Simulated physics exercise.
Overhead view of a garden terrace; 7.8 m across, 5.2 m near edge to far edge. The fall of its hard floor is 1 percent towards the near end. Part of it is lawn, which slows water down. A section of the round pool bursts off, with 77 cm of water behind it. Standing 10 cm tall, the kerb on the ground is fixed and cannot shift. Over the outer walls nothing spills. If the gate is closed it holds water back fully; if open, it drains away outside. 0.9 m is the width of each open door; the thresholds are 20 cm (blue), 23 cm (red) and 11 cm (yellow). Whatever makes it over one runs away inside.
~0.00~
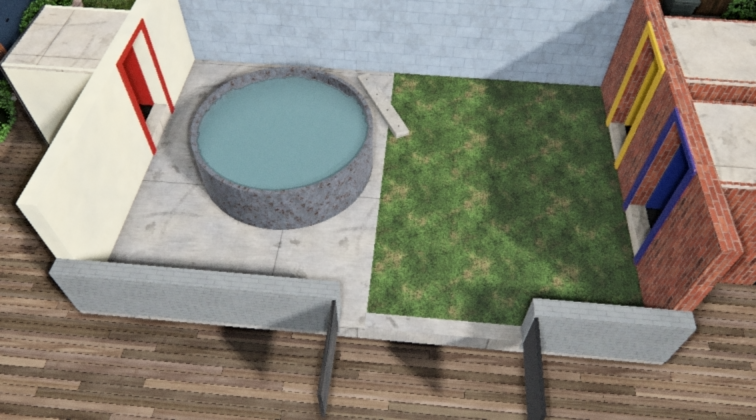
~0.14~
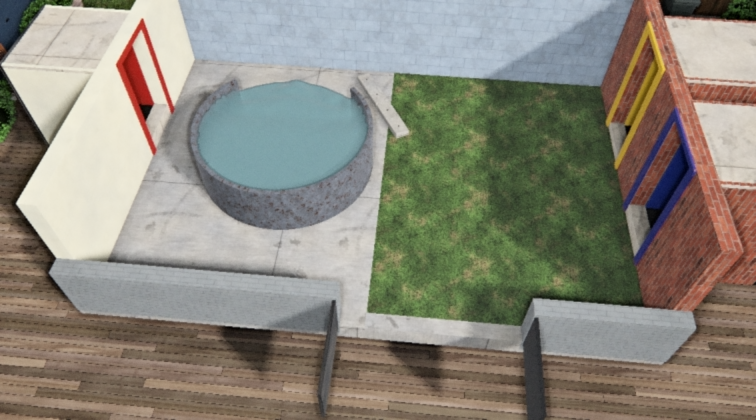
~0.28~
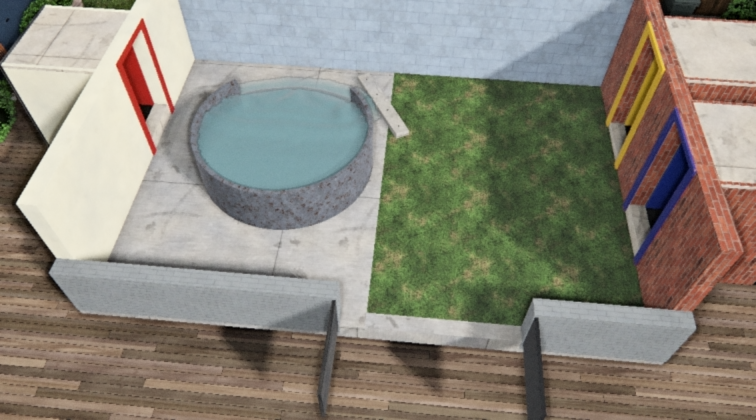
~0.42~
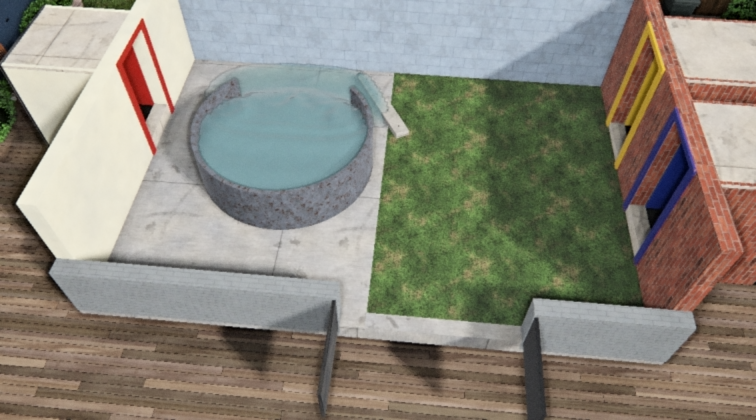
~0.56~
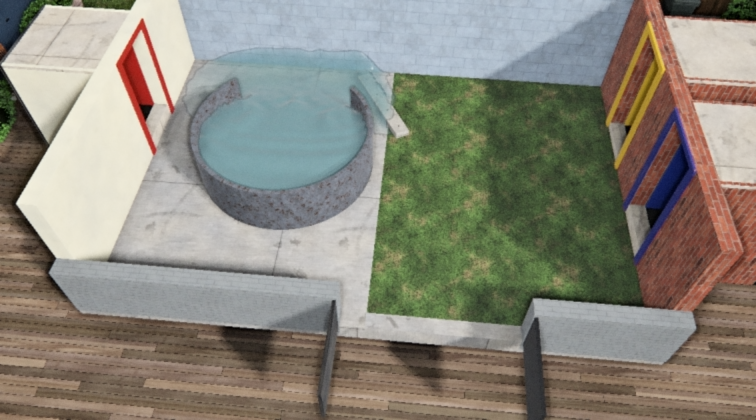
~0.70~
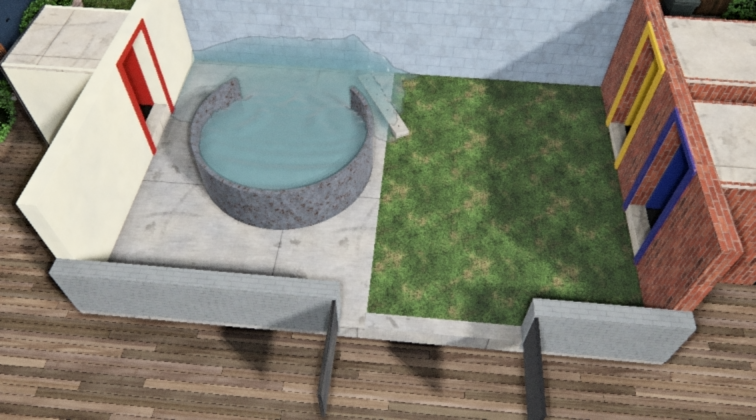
Water pours out through a gap in the round pool's back and spreads behind it.
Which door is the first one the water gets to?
The red one.
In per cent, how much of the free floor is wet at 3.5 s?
70 %.
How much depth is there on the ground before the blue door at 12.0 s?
Depth: ~ 8.5 cm.
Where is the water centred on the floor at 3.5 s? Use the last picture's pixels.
Near (315, 139).
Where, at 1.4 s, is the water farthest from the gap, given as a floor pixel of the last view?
Location: Approx. (493, 82) in the last view.
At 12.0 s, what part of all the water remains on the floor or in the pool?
Some 84 out of every hundred parts.
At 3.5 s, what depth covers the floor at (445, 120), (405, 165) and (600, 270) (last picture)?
Close to 8, 6 and 0 centimetres.
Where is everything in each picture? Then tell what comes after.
In the first picture, still water, 77 cm deep, in the round pool at (283, 128).
In the second picture, the front is at (238, 109), 1.2 m from the gap at (300, 94); 0.5 m2 of floor is under water; 77 cm left at the back of the round pool.
In the third picture, water pours out at (301, 97) and has run 1.4 m, to (231, 90); deepest outside 42 cm, 77 cm at the round pool's back.
In the fourth picture, water pours out at (301, 99) and has run 1.8 m, to (213, 87); deepest outside 40 cm, 77 cm at the round pool's back.
In the fifth picture, water pours out at (301, 100) and has run 2.2 m, to (204, 69); deepest outside 50 cm, 77 cm at the round pool's back.
In the sixth picture, the front is at (195, 60), 2.5 m from the gap at (301, 100); 5.3 m2 of floor is under water; 71 cm left at the back of the round pool.
After 1.4 s water covers 20 % of the floor and is deepest (59 cm) near (311, 83); blue door not reached, red door reached at 1.1 s, yellow door not reached.
After 2.2 s water covers 35 % of the floor and is deepest (56 cm) near (201, 69); blue door not reached, red door reached at 1.1 s, yellow door not reached.
After 3.5 s water covers 70 % of the floor and is deepest (44 cm) near (101, 278); blue door not reached, red door reached at 1.1 s, yellow door reached at 3.0 s.
After 7.0 s water covers 100 % of the floor and is deepest (19 cm) near (97, 288); blue door reached at 4.0 s, red door reached at 1.1 s, yellow door reached at 3.0 s.
After 12.0 s water covers 95 % of the floor and is deepest (14 cm) near (97, 288); blue door reached at 4.0 s, red door reached at 1.1 s, yellow door reached at 3.0 s.
